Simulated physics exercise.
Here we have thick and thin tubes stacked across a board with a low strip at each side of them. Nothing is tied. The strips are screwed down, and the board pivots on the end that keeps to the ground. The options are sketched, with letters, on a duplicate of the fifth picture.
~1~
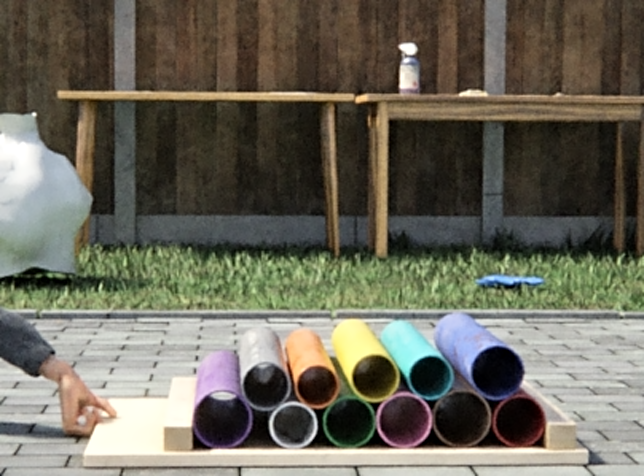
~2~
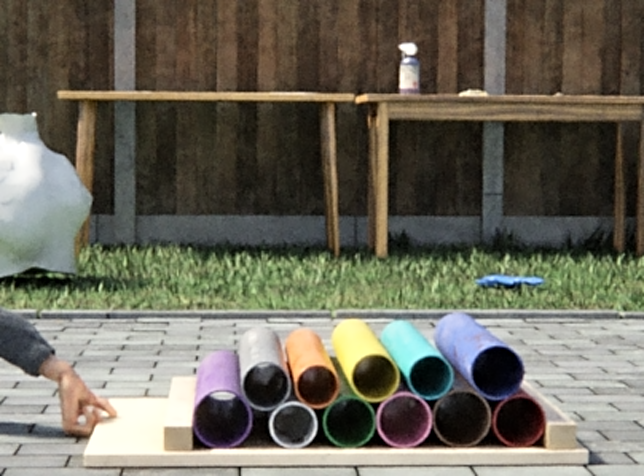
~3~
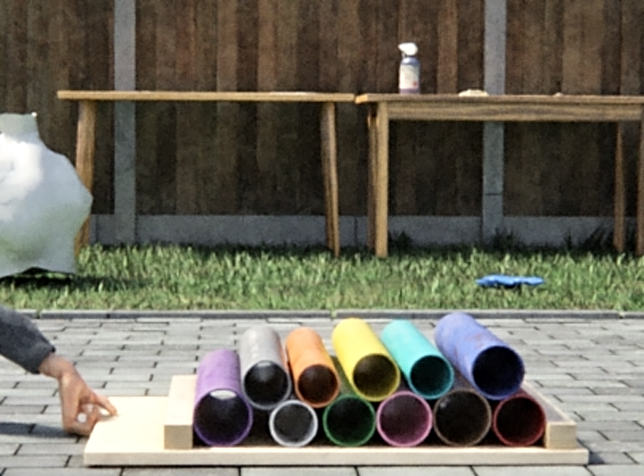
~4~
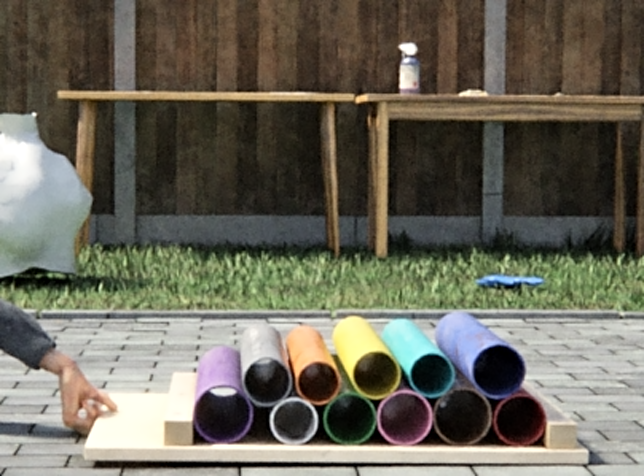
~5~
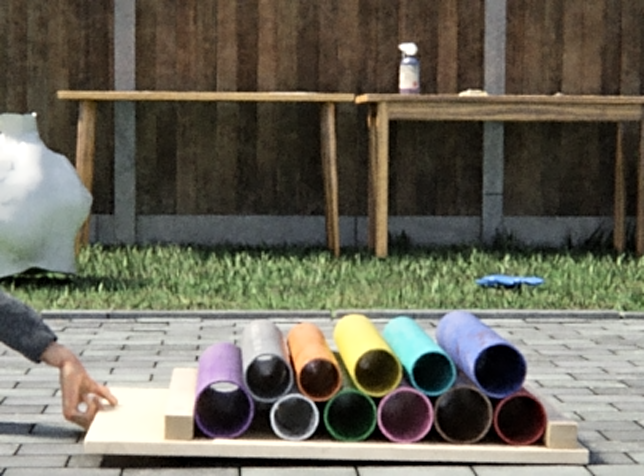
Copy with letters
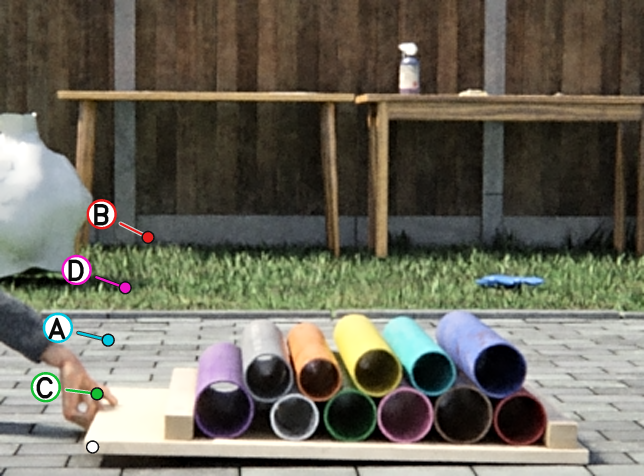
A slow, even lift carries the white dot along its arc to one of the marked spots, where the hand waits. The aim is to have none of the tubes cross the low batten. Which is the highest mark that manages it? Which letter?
Lift it to D and no more.
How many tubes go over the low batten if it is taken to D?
At D the number is none.
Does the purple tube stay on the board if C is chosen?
Yes.
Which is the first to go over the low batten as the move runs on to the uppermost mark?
First is the blue one.
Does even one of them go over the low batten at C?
No, at C.
On the marked copy, A at (108, 340); B at (148, 238); C at (97, 394); D at (126, 288); the white dot at (93, 447).
With D. Early on, board at 14°.
Further on, board at 20°.
At the end, board at 20°, none over the low batten.
As for the rest, A none over the low batten; B one over the low batten (blue); C none over the low batten.
